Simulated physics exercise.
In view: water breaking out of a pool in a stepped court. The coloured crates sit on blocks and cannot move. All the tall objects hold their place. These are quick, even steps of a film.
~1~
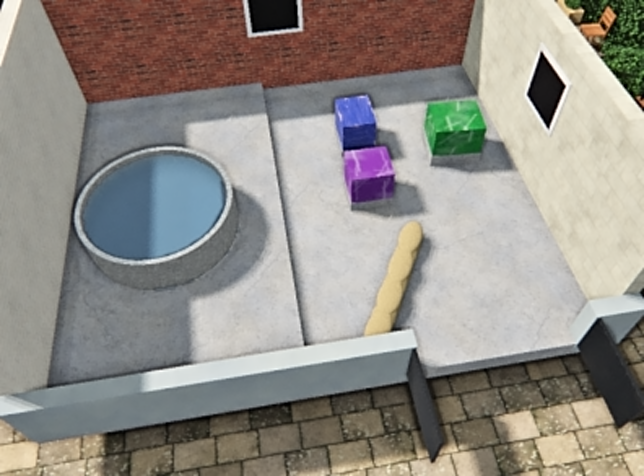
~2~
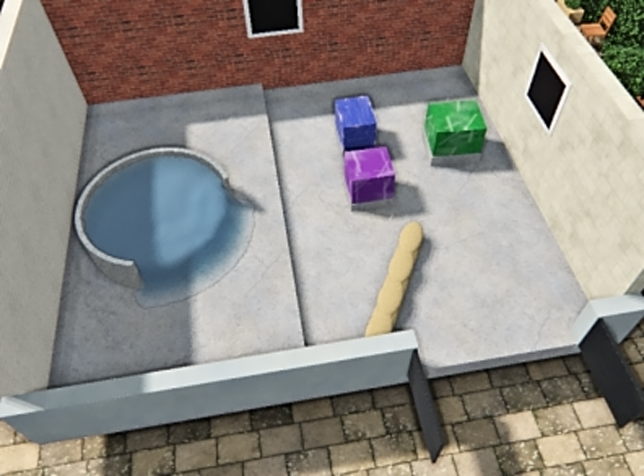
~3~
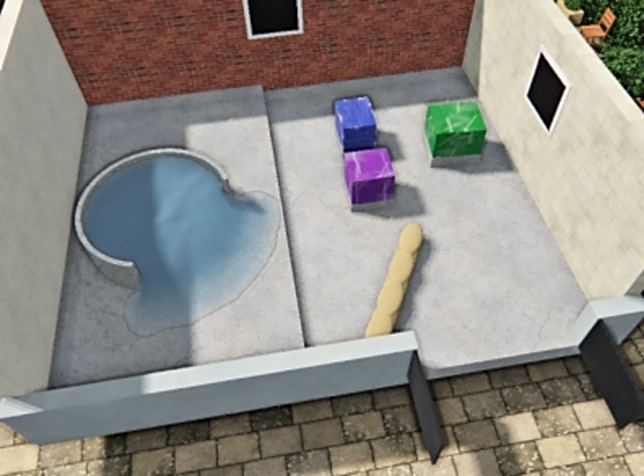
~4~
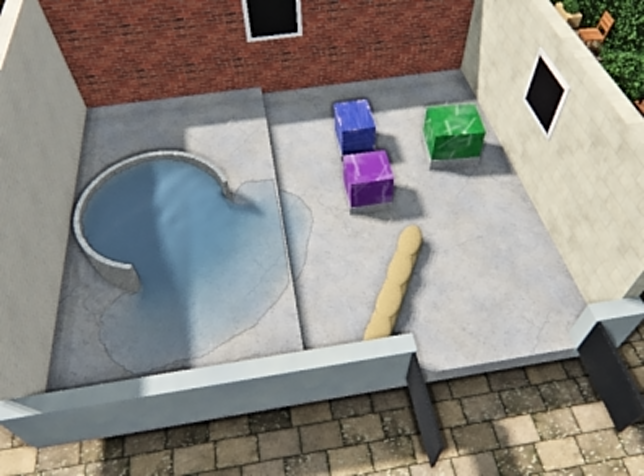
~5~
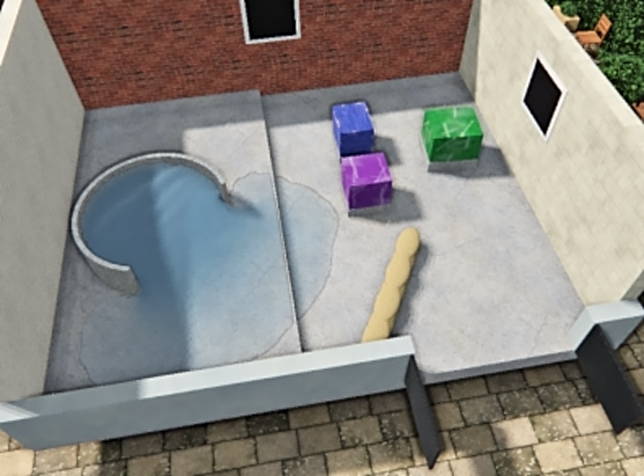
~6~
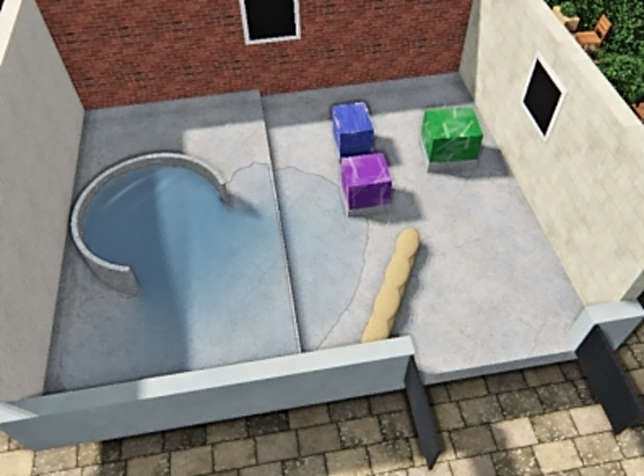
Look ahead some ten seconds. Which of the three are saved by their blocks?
In the end: The green crate escapes dry; the purple crate is wetted; the blue crate escapes dry.
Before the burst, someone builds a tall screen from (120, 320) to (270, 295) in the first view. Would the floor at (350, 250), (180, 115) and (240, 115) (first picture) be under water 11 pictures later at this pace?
In that order: Covered, not flooded, dry.
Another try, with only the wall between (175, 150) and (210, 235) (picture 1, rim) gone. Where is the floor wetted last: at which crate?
It is the green-painted one.
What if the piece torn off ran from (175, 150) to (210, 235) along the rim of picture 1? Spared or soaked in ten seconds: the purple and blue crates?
In short: The purple crate is topped, the blue crate ends up wet.
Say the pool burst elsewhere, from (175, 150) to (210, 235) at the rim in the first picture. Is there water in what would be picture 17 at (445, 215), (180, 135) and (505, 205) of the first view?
As listed: Awash, free of water, awash.
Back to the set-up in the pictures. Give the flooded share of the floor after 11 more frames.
I make it 35 per cent.
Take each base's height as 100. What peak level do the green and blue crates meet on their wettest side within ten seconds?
Near 60 and 80 in a hundred.
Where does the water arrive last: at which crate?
I say the crate marked green.
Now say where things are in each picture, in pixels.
In the first frame, the round pool at (156, 204) is whole and still.
In the second frame, water pours out at (214, 252) and has run to (141, 299).
In the third frame, the front is at (136, 327), out from the gap at (215, 256).
In the fourth frame, the front is at (119, 355), out from the gap at (214, 259).
In the fifth frame, water pours out at (212, 262) and has run to a hidden place.
In the sixth frame, water pours out at (212, 262) and has run to a hidden place.
A moment on, water covers 30 % of the floor; the green crate not reached, the purple crate water round its plinth, the blue crate water round its plinth.
Next, water covers 35 % of the floor; the green crate water round its plinth, the purple crate water round its plinth, the blue crate water round its plinth.
Then, water covers 45 % of the floor; the green crate water round its plinth, the purple crate water round its plinth, the blue crate water round its plinth.
Later, water covers 75 % of the floor; the green crate water round its plinth, the purple crate water round its plinth, the blue crate water round its plinth.
In the end, water covers 85 % of the floor; the green crate stayed above the water, the purple crate was topped, the blue crate stayed above the water.
